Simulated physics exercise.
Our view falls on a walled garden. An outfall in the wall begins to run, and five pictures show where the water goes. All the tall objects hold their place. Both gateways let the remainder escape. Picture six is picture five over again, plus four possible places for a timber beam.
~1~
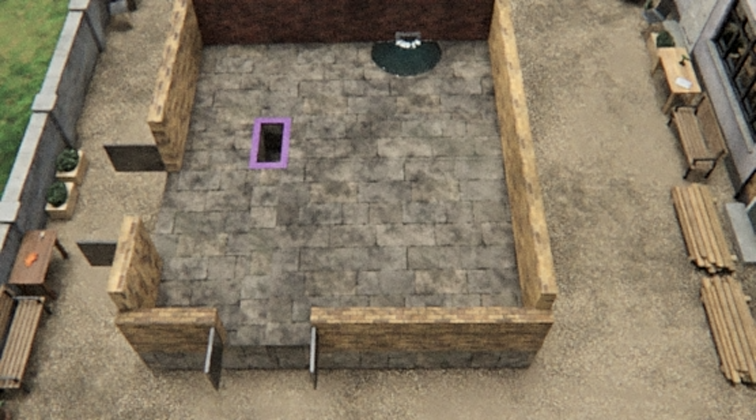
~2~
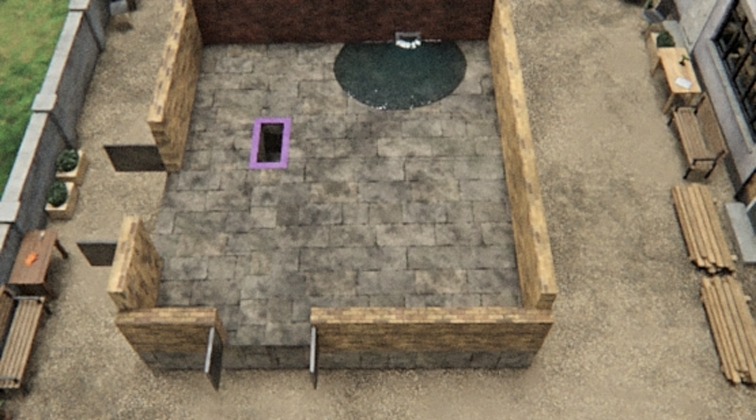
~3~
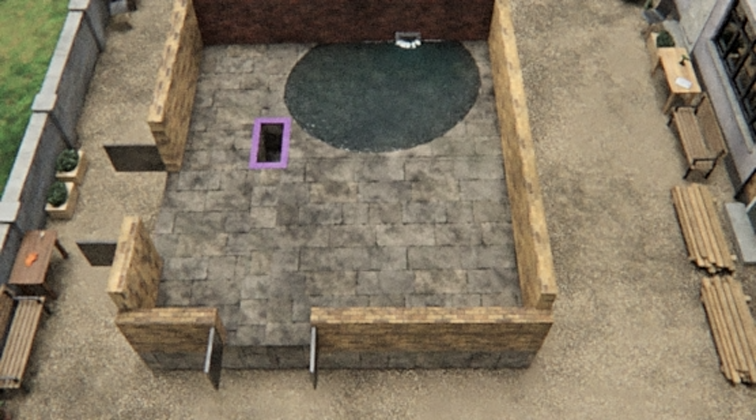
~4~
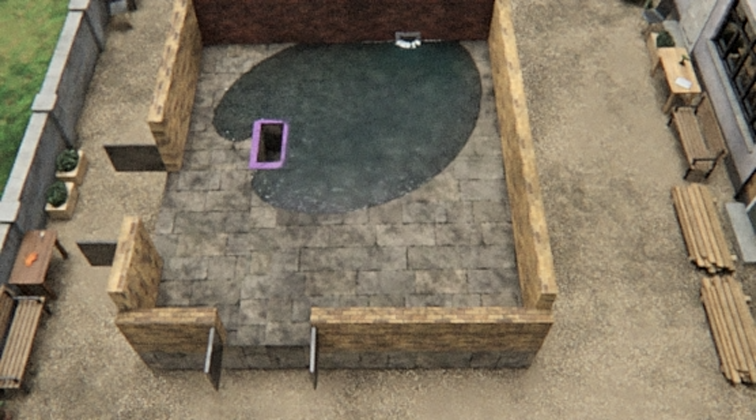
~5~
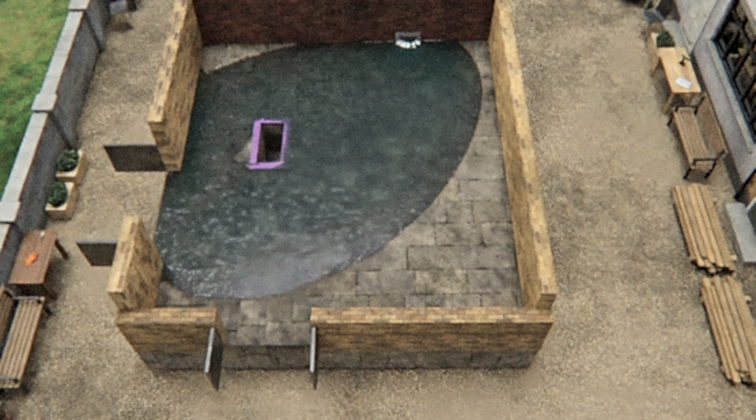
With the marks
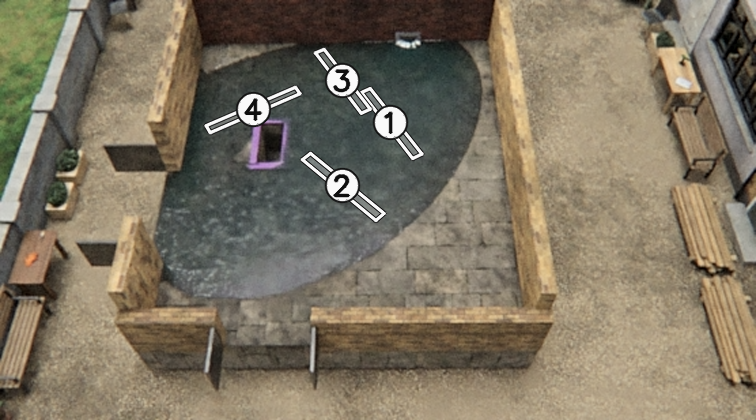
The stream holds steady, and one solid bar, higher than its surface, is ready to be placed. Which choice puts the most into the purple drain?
Position 2 does it best.
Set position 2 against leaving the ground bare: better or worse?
Better.
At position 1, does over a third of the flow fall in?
No.
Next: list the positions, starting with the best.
2, 4, 1, 3.
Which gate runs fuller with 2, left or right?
More leaves on the left.
On the marked copy, 1 from (365, 90) to (417, 156); 2 from (306, 156) to (380, 216); 3 from (319, 51) to (365, 111); 4 from (208, 129) to (297, 90).
If 1 is chosen, about 16 % of the stream runs into the purple drain, about 84 % out by the gates.
If 2 is chosen, about 54 % of the stream runs into the purple drain, about 45 % out by the gates.
If 3 is chosen, about 5 % of the stream runs into the purple drain, about 95 % out by the gates.
If 4 is chosen, about 31 % of the stream runs into the purple drain, about 69 % out by the gates.
